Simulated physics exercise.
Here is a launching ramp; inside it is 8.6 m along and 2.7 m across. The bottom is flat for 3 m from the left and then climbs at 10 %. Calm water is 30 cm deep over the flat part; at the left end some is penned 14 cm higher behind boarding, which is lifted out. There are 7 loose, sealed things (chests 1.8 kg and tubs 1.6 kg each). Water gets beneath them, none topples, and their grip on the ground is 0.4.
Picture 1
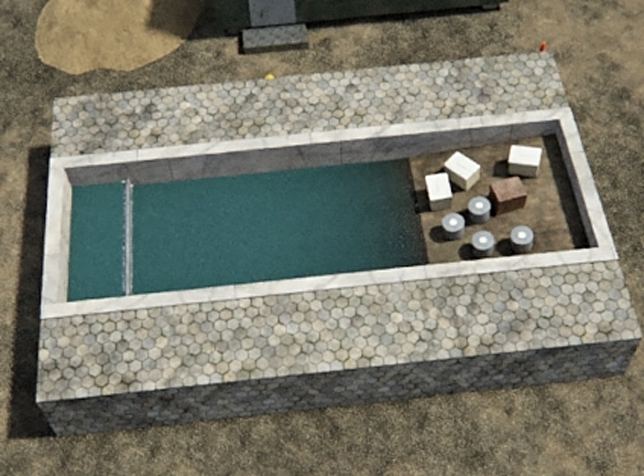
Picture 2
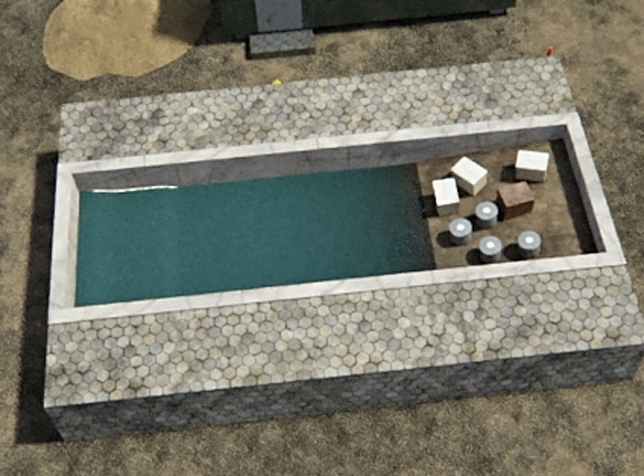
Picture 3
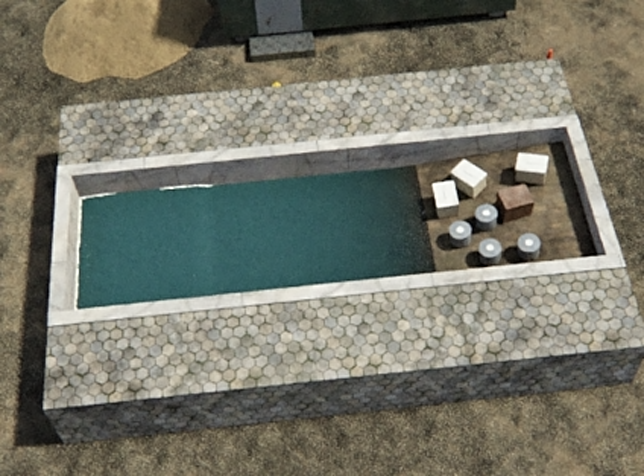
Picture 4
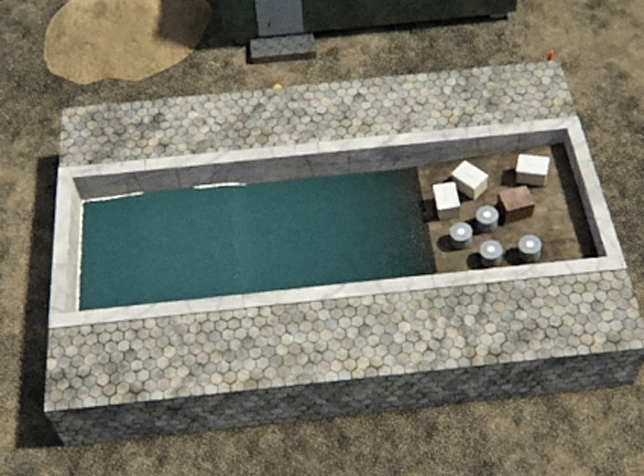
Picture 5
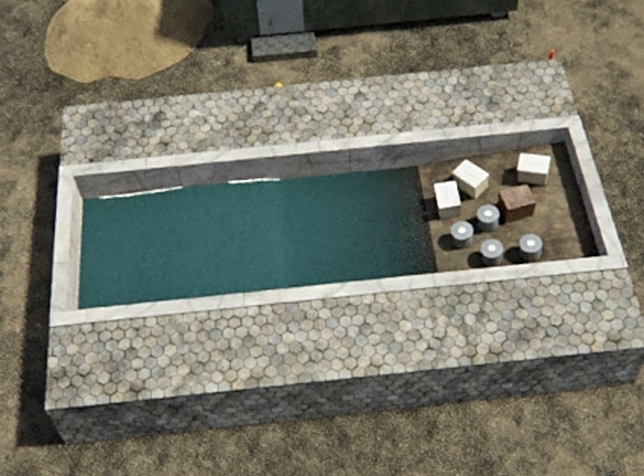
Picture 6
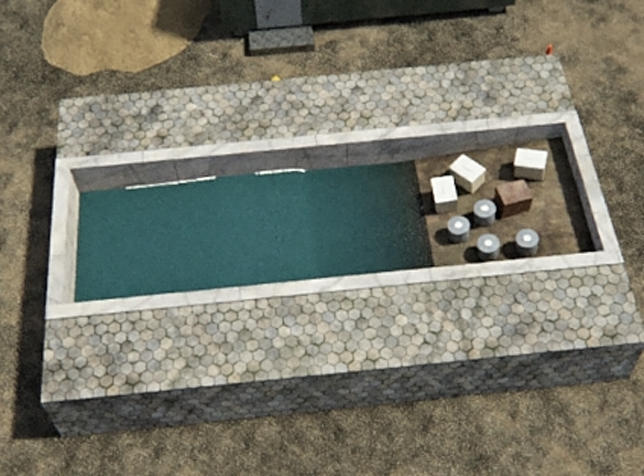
A thin barrier near the left end of the stone-edged pool disappeared, and pale streaks drifted right along the water's far edge, while the boxes and round tubs on the bare floor stayed put.
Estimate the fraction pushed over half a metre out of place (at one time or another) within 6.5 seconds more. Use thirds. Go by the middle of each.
Share: Two thirds or more.
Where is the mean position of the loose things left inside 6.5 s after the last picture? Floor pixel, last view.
At about (406, 226).
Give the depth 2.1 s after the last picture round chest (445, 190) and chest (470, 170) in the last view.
About 4 and 2 cm.
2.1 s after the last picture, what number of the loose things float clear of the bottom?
I count 1.
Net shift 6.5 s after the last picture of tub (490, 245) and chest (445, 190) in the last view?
In turn: 200 cm, 200 cm.
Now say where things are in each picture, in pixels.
In the first frame, a chest at (464, 165), on the bottom; a tub at (481, 205) rests on the ground; water covers 15.8 m2; 0 of 7 have shifted.
In the second frame, a chest at (471, 170), on the bottom; a tub at (488, 210), on the bottom; 15.8 m2 under water; 0 of 7 have shifted.
In the third frame, a chest at (471, 173) rests on the ground; a tub at (488, 213) rests on the ground; 15.8 m2 under water; 0 of 7 have shifted.
In the fourth frame, a chest at (472, 174), on the bottom; a tub at (489, 215) rests on the ground; water covers 15.8 m2; 0 of 7 have shifted.
In the fifth frame, a chest at (473, 173), on the bottom; a tub at (490, 213), on the bottom; water covers 15.8 m2; 0 of 7 have shifted.
In the sixth frame, a chest at (469, 168) rests on the ground; a tub at (486, 208) rests on the ground; 15.8 m2 under water; 0 of 7 have shifted.
Then, 0.6 s after the last picture 0 of 7 are over 50 cm from their spots; 0 afloat.
Then, 2.1 s after the last picture 0 of 7 are over 50 cm from their spots; 1 afloat.
Then, 4.1 s after the last picture 0 of 7 are over 50 cm from their spots; 5 afloat.
Then, 6.5 s after the last picture 5 of 7 are over 50 cm from their spots, and 5 have been at some point; 5 afloat.
